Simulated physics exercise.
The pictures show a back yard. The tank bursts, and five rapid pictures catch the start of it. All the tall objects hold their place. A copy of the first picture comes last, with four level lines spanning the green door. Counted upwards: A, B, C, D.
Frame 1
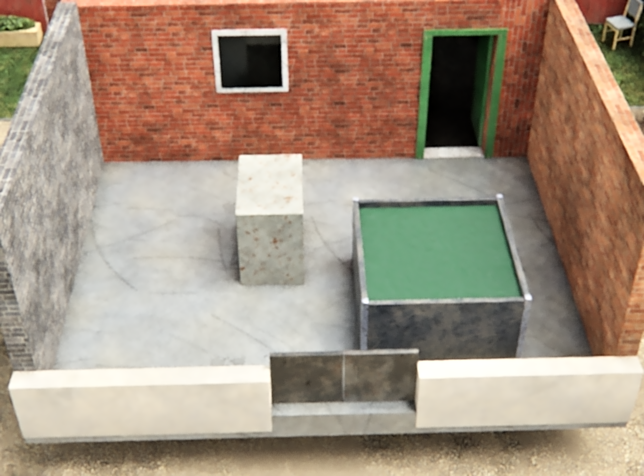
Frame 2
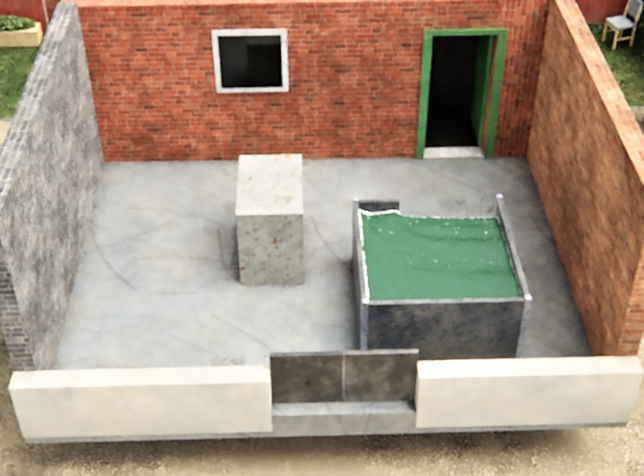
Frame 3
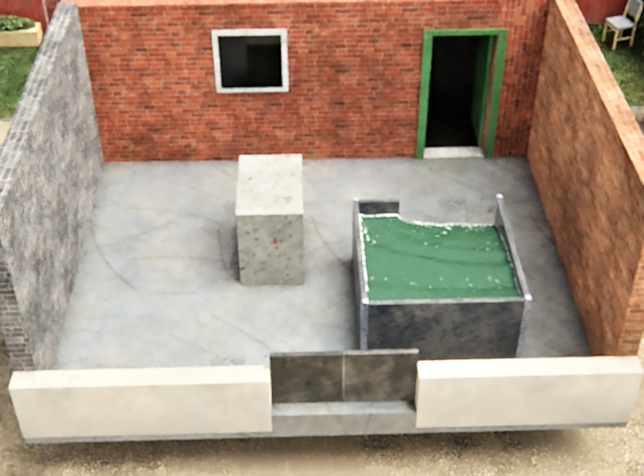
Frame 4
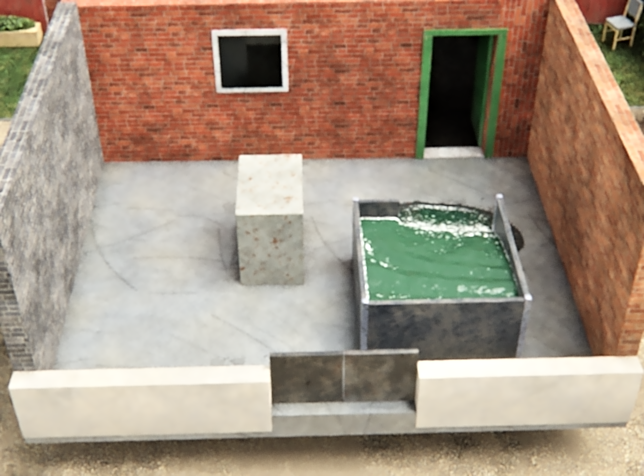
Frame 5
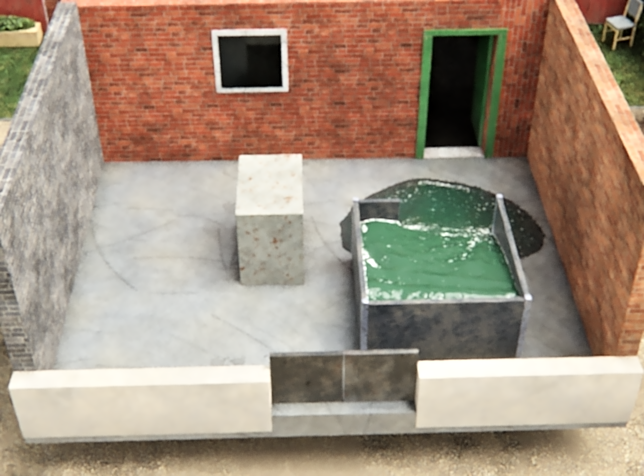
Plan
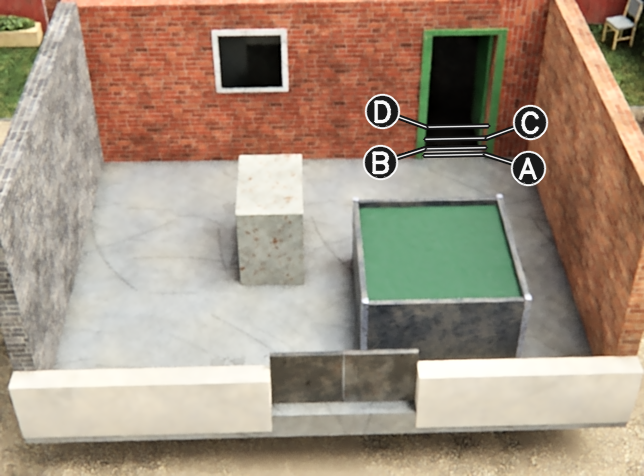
Green water lies smooth and level in an open tank in a brick-walled back yard, then sinks from the rim and ripples with white flecks. It pours out at the back of the tank, spreading a dark, rounded pool across the grey floor behind and to both sides.
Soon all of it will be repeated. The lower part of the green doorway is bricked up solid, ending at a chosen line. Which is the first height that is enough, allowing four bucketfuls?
Go for D.
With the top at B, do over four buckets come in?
Yes, it does.
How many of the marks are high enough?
One.
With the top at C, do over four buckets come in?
Yes, that goes wrong.
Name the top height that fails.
The answer is C.
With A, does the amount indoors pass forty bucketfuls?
Yes, clearly.
On the marked copy, A at (454, 154); B at (455, 148); C at (456, 138); D at (457, 126); from the bottom up A, B, C, D.
If A is chosen, dozens of bucketfuls pour in.
If B is chosen, dozens of bucketfuls pour in.
If C is chosen, about 11 bucketfuls get in.
If D is chosen, a splash gets over, under a bucket.
